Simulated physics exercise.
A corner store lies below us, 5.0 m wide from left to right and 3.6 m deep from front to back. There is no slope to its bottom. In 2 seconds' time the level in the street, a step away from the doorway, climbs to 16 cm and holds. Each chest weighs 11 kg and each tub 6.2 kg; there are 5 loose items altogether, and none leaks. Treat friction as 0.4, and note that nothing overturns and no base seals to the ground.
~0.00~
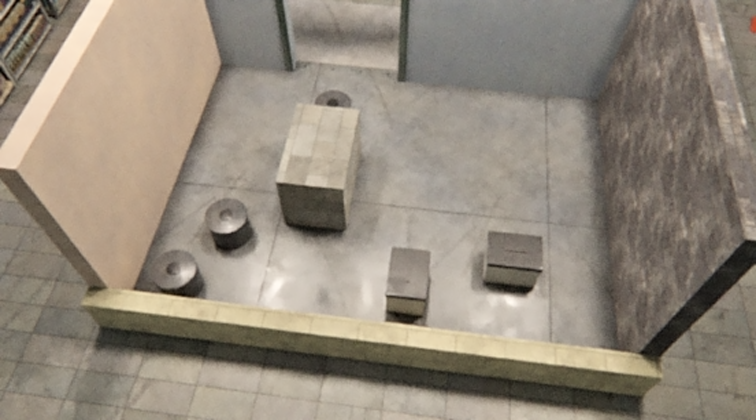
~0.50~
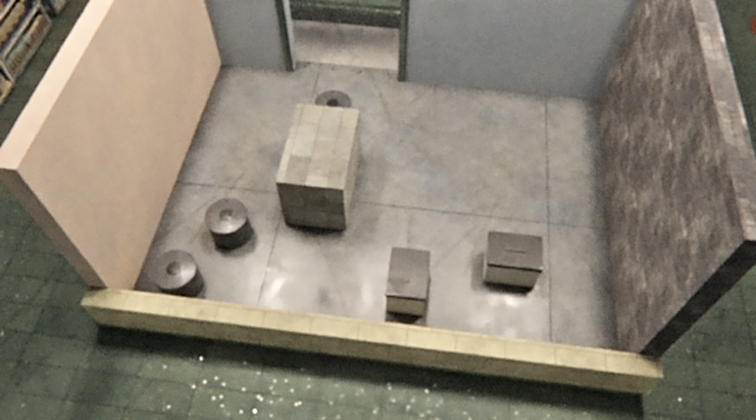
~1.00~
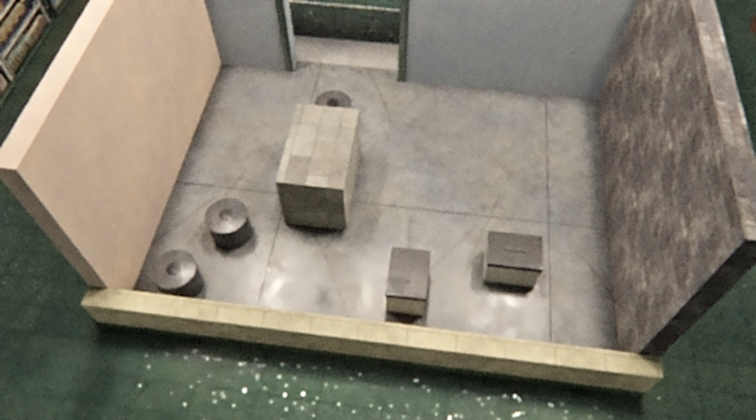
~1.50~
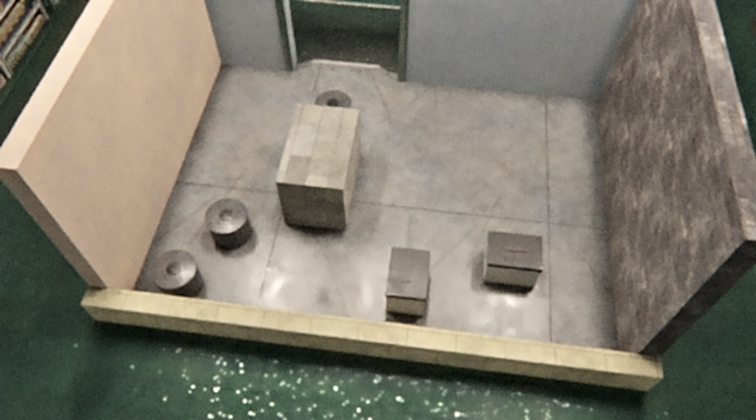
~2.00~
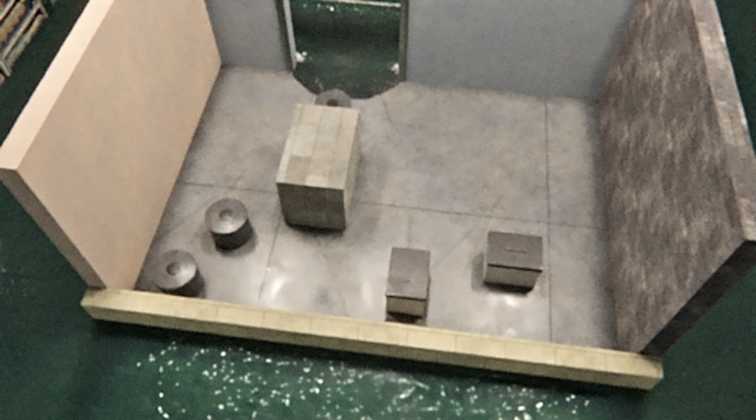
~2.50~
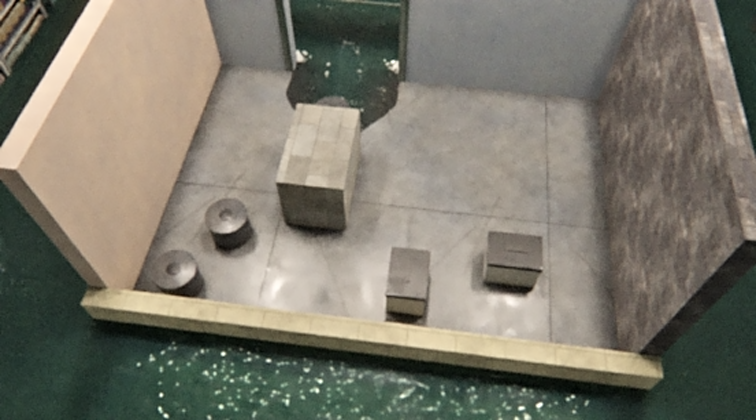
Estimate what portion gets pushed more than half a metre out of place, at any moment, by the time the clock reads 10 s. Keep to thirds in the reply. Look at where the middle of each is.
My answer: Two thirds or more.
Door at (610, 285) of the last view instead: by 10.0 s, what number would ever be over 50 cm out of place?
The count would be 4.
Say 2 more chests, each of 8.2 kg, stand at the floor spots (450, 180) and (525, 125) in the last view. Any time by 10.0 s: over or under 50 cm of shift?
Note: Item 1 exceeds the limit; item 2 stays inside the limit.
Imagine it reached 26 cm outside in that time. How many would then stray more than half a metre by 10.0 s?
Result: 5.
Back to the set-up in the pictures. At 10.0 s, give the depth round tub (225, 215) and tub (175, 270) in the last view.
First roughly 5 cm, second roughly 5 cm.
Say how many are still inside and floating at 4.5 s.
1.
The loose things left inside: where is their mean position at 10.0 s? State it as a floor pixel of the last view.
They average out to somewhere around (391, 261).
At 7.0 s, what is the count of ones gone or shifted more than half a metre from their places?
Result: 2.
After 3.5 s 0 of 5 are over 50 cm from their spots; 1 afloat.
After 4.5 s 0 of 5 are over 50 cm from their spots; 1 afloat.
After 7.0 s 2 of 5 are over 50 cm from their spots; 3 afloat.
After 10.0 s 5 of 5 are over 50 cm from their spots, and 5 have been at some point; 5 afloat.
